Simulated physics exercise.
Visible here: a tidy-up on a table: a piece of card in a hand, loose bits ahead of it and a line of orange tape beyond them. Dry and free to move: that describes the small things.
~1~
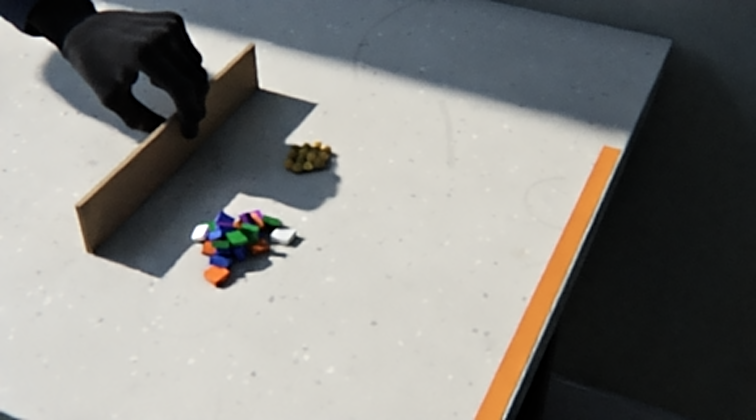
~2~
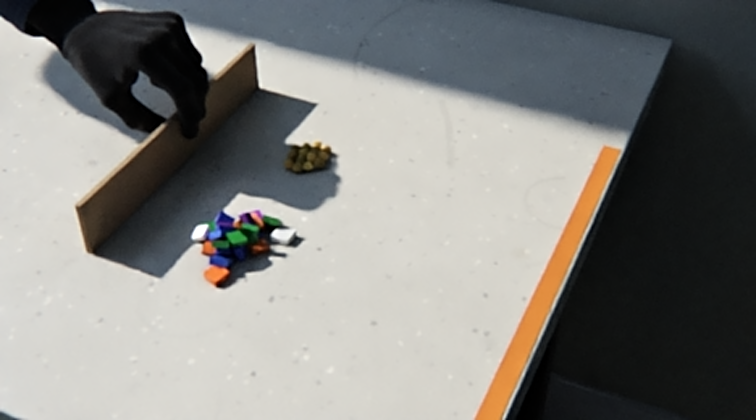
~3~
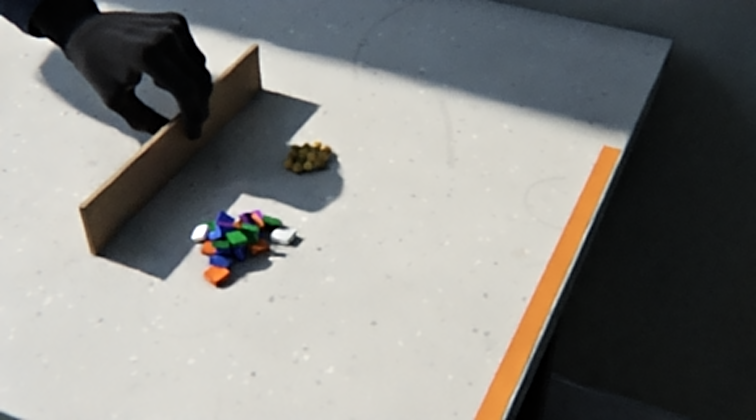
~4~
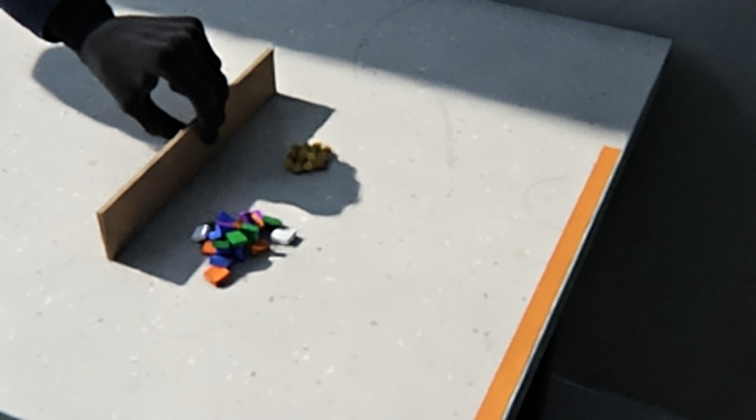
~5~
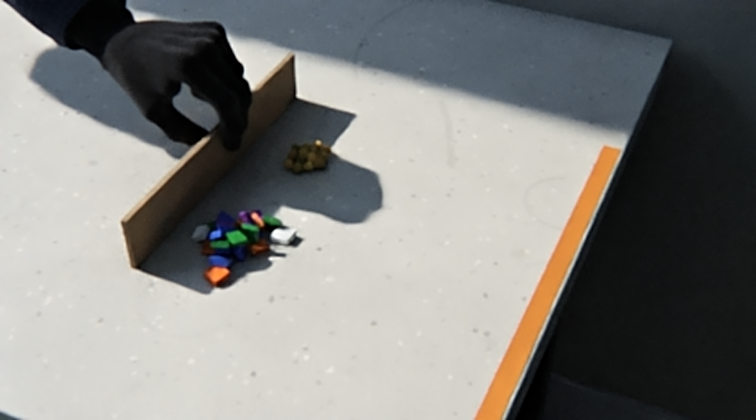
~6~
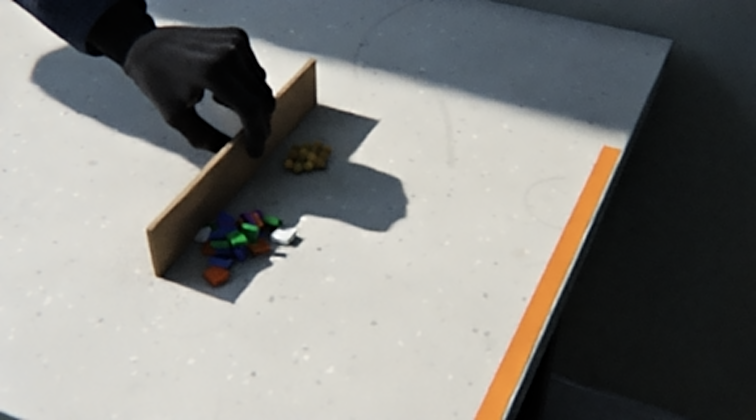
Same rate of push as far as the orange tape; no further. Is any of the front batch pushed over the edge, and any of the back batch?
Front batch - some pushed over; back batch - some pushed over.
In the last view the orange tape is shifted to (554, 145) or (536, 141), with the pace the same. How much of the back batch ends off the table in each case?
With the first stop around 0 % ends off the table, and with the second around 0 %.
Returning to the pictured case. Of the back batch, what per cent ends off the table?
Some 100 %.
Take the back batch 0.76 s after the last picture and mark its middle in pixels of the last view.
I'd mark it somewhere close to (436, 195).
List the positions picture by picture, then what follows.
The first picture shows piece of card near (98, 214), at rest; orange tape near (607, 159), right by the edge; edge at (569, 278); front batch near (246, 238), a few mosaic tiles; back batch near (304, 154), a few puffed corn balls.
The second picture shows piece of card near (98, 214), at rest; back batch near (304, 154).
The third picture shows piece of card near (101, 216); front batch near (246, 238).
The fourth picture shows piece of card near (118, 221); back batch near (304, 154).
The fifth picture shows piece of card near (142, 229); front batch near (246, 238).
The sixth picture shows piece of card near (166, 237); orange tape near (607, 159); edge at (569, 278); front batch near (246, 238); back batch near (304, 154).
Then, 0.76 s on from there, piece of card still moving, near (402, 180); front batch all on the table, its front near (406, 298); back batch all on the table, its front near (449, 193).
Then, 1.54 s on from there, piece of card stopped at the orange tape; front batch the whole lot over the edge; back batch the whole lot over the edge.
In the end, piece of card stopped at the orange tape; front batch the whole lot over the edge; back batch the whole lot over the edge.
